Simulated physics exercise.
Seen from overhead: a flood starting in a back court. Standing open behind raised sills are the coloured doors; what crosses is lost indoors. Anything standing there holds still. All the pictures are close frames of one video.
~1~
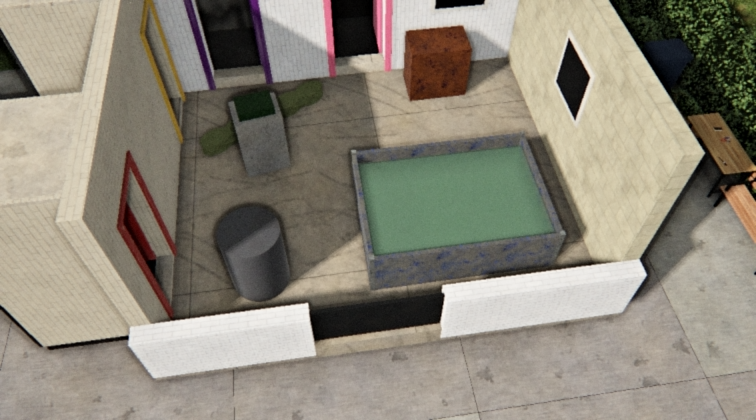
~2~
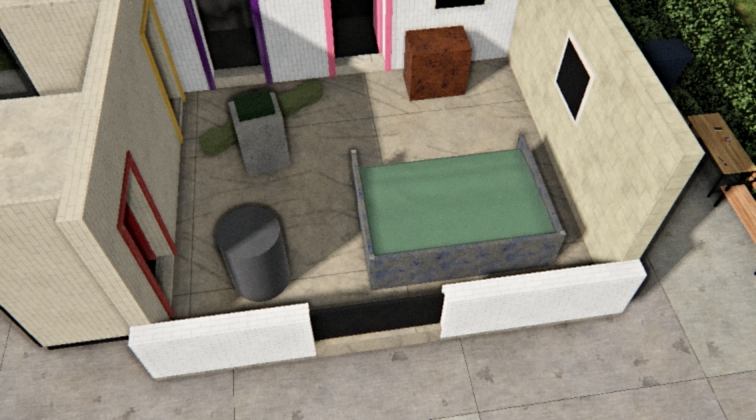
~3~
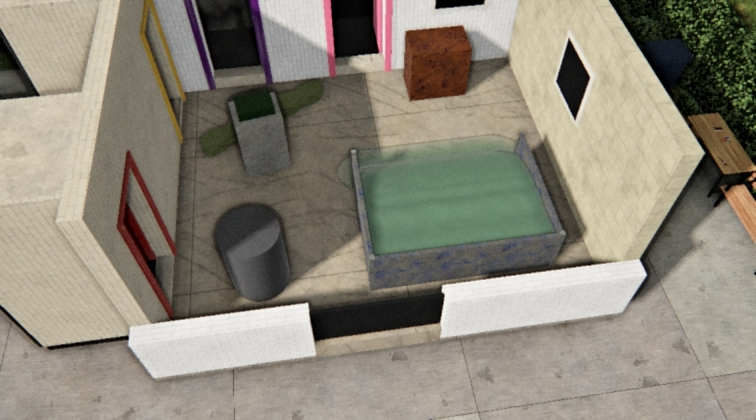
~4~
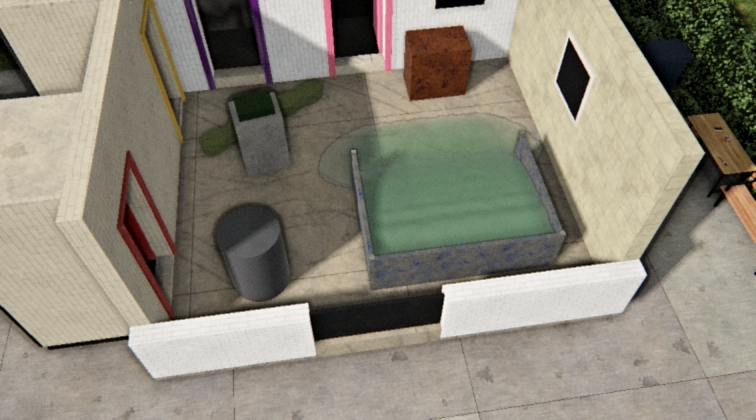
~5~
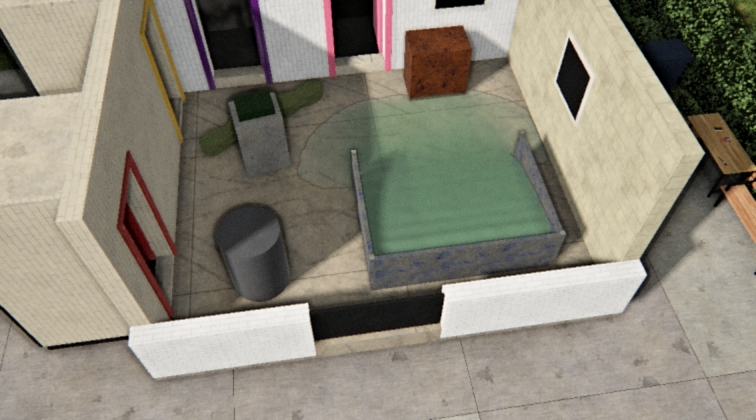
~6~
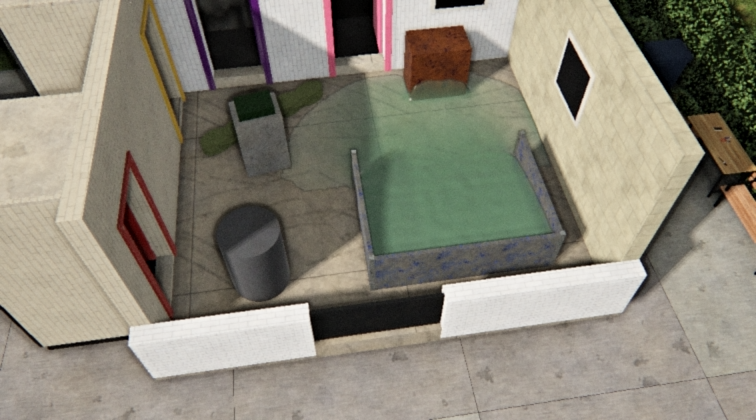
At first, still green water fills an open tank in a walled back court with coloured doorways, seen from overhead. Then the tank's far side is gone, and water pours out through the gap. It spreads across the paved floor in a widening sheet, reaching the rusty brown block near the back wall.
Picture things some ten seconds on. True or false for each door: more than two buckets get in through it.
The red door: True; the pink door: True; the yellow door: True; the purple door: False.
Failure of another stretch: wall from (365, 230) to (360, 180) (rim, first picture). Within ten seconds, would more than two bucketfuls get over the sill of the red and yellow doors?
So here's how it goes: Red runs over, while yellow runs over.
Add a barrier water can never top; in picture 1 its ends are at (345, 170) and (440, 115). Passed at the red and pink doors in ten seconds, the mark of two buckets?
Taking them one at a time, the red door overshoots the limit and the pink door falls short of the limit.
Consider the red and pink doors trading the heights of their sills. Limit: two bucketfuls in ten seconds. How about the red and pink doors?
Okay, so red door ends up short and pink door ends up over.
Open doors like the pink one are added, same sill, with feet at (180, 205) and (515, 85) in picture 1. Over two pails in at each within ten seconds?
As listed, these two doors: Remains within bounds, breaks the limit.
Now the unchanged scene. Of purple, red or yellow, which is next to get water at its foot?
The purple one comes first.
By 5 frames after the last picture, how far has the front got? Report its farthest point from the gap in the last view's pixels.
The wet point farthest out is around (276, 87).
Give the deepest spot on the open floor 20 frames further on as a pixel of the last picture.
Deepest spot: Around (279, 138).
A moment on, water covers 40 % of the floor; the red door not reached, the pink door over two buckets in, the yellow door not reached, the purple door not reached.
Next, water covers 45 % of the floor; the red door not reached, the pink door far over two buckets in, the yellow door not reached, the purple door wet at the sill, nothing in.
Then, water covers 65 % of the floor; the red door not reached, the pink door far over two buckets in, the yellow door over two buckets in, the purple door wet at the sill, nothing in.
Later, water covers 95 % of the floor; the red door under two buckets in, the pink door far over two buckets in, the yellow door far over two buckets in, the purple door wet at the sill, nothing in.
In the end, water covers 95 % of the floor; the red door far over two buckets in, the pink door far over two buckets in, the yellow door far over two buckets in, the purple door wet at the sill, nothing in.
